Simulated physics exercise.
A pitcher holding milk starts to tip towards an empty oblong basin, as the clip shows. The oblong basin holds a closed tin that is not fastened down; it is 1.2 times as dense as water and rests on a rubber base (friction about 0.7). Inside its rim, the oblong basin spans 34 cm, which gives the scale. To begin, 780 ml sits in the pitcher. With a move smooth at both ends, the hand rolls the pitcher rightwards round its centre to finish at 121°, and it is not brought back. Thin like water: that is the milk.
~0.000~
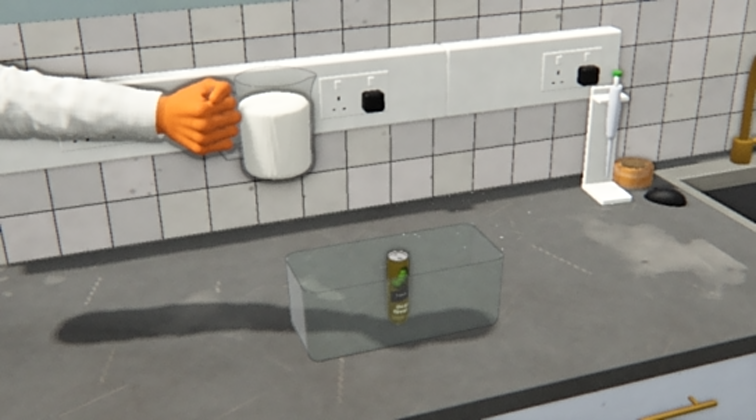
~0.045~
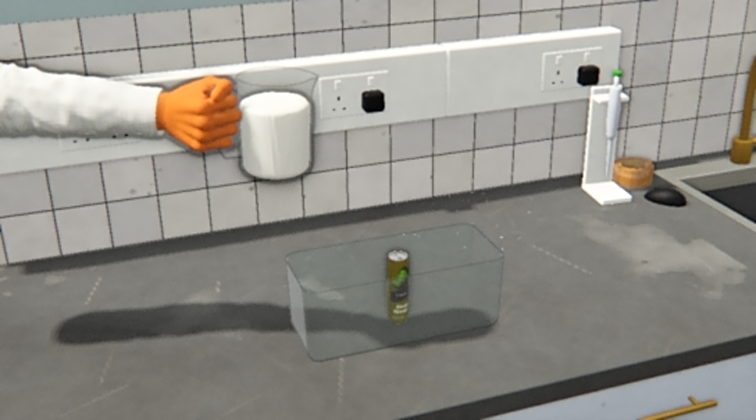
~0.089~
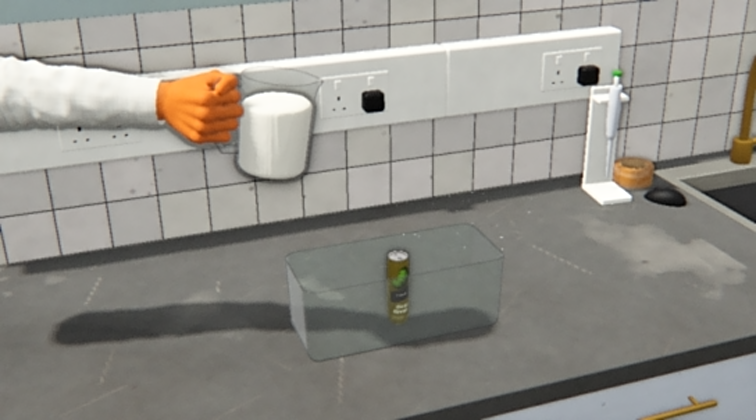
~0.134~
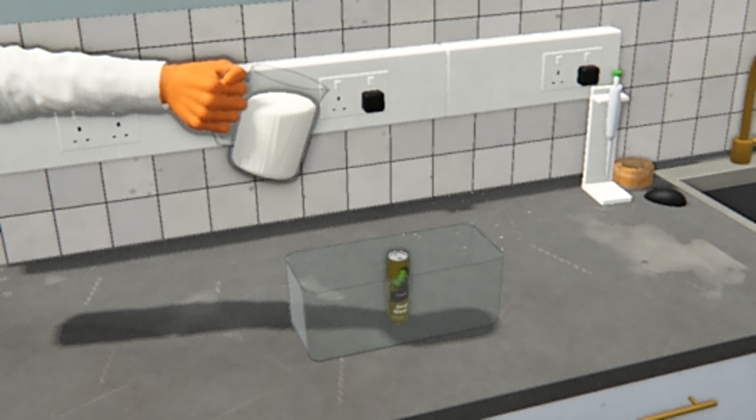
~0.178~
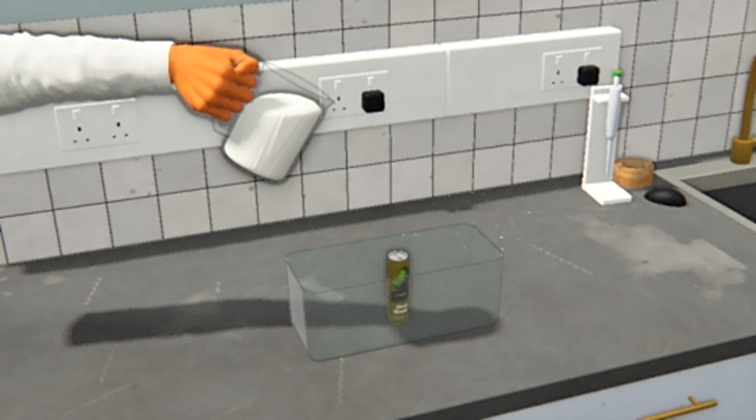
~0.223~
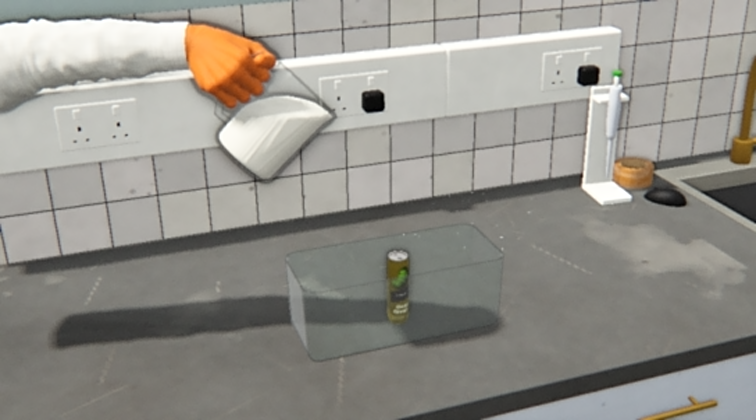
Orange-gloved hand tilting a clear pitcher of milk steadily rightwards above a grey worktop, where a glass basin holds an upright tin.
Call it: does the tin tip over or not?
It tips over.
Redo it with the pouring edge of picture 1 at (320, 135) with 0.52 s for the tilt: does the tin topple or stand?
Result: Tin upright.
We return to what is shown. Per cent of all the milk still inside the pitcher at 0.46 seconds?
Fraction remaining: Approx. 52 per cent.
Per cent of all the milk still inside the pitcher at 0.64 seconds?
Share remaining: Approx. 7 %.
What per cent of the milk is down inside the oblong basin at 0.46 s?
Some 4 per cent.
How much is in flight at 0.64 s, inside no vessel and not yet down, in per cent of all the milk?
Close to 30 in every hundred parts.
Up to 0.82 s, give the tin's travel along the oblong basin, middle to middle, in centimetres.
It has moved some 8 cm.
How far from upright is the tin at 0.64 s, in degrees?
10°.
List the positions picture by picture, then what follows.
It leans 0°; its right rim is at (316, 73); the milk meets the walls at (239, 106) and (306, 98); the oblong basin's rim runs from (294, 275) to (488, 240); the tin's top is at (398, 259), in the first picture.
It leans 2°; its right rim is at (318, 74); the milk meets the walls at (240, 106) and (307, 99), in the second picture.
It leans 9°; its right rim is at (323, 79); the milk meets the walls at (241, 105) and (309, 99), in the third picture.
It leans 19°; its right rim is at (329, 88); the milk meets the walls at (242, 112) and (313, 101), in the fourth picture.
It leans 32°; its right rim is at (335, 100); the milk meets the walls at (236, 122) and (319, 103), in the fifth picture.
It leans 47°; its right rim is at (337, 116); the milk meets the walls at (222, 130) and (328, 109), in the sixth picture.
By 0.46 s the tilt is 117° and 51 per cent is still to pour; the tin stands where it began.
By 0.64 s the tilt is 121° and 7 per cent is still to pour; the tin leans 8°.
By 0.82 s the tilt is 121° and 0 per cent is still to pour; the tin lies on its side.
By 1.02 s the tilt is 121° and 0 per cent is still to pour; the tin lies on its side.
At rest the tin lies on its side.
